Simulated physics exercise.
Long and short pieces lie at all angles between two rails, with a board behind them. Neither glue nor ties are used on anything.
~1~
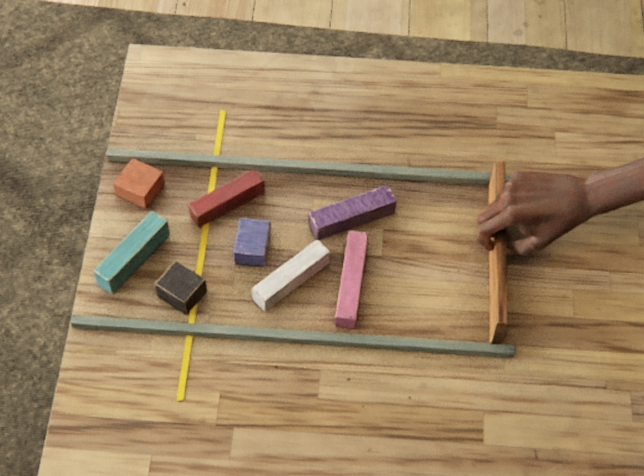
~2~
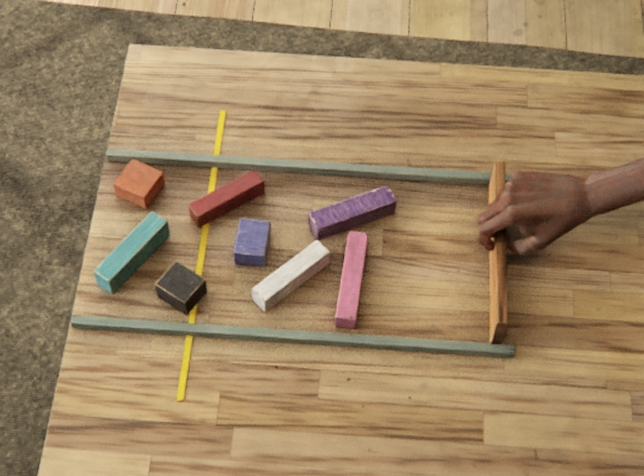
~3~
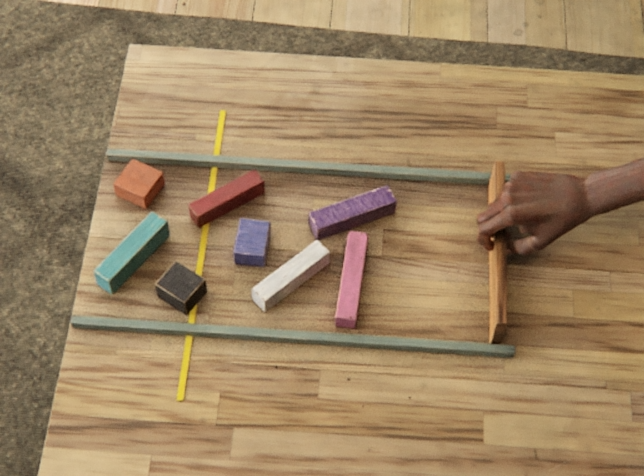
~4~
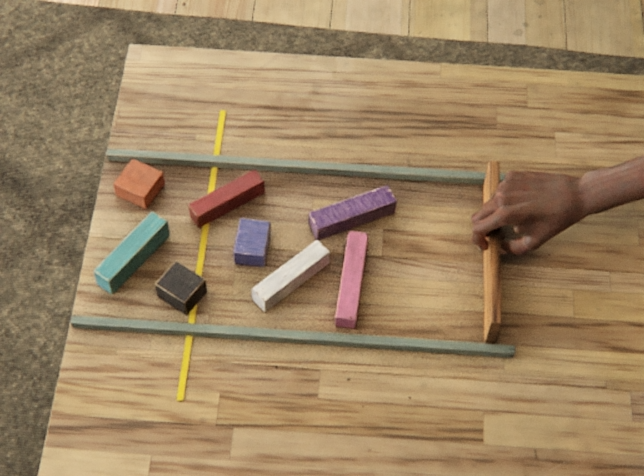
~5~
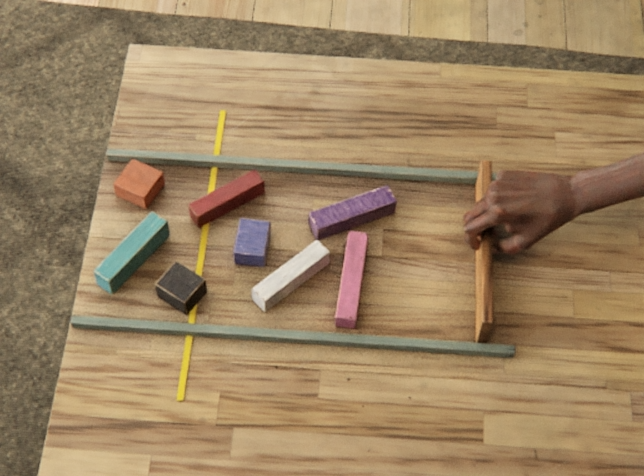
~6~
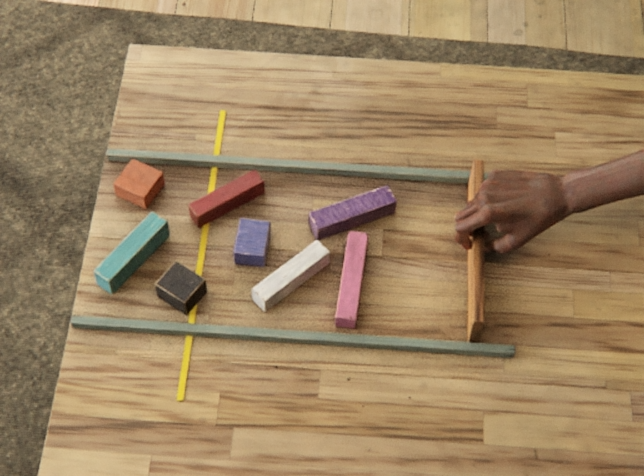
On a light wooden tabletop, coloured blocks and bars lie at various angles between two grey-green rails, some near a yellow strip, while a hand grips an upright board at the right. The hand and board stay still at first, then slide slightly left along the rails, and the blocks remain unmoved.
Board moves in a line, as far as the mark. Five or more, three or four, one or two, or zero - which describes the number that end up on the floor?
That would be zero.
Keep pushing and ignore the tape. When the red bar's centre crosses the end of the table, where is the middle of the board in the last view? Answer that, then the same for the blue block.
Its middle is around (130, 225) and around (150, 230).
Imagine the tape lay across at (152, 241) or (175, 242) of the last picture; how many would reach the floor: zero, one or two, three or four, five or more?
First tape: 1 or 2; second tape: Either one or two.
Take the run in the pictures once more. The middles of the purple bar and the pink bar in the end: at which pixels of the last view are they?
Result: One about (172, 210), other about (189, 268).
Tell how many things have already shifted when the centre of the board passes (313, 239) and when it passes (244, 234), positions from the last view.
Counts: 4 and 6.
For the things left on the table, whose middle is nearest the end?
That would be the turquoise bar.
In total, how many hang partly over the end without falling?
The total would be 0.
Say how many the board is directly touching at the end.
It adds up to 2.
Early on, none off yet; orange block at rest near (139, 184); turquoise bar at rest near (133, 253); black block at rest near (181, 288).
Finally, the number that fall off is zero.
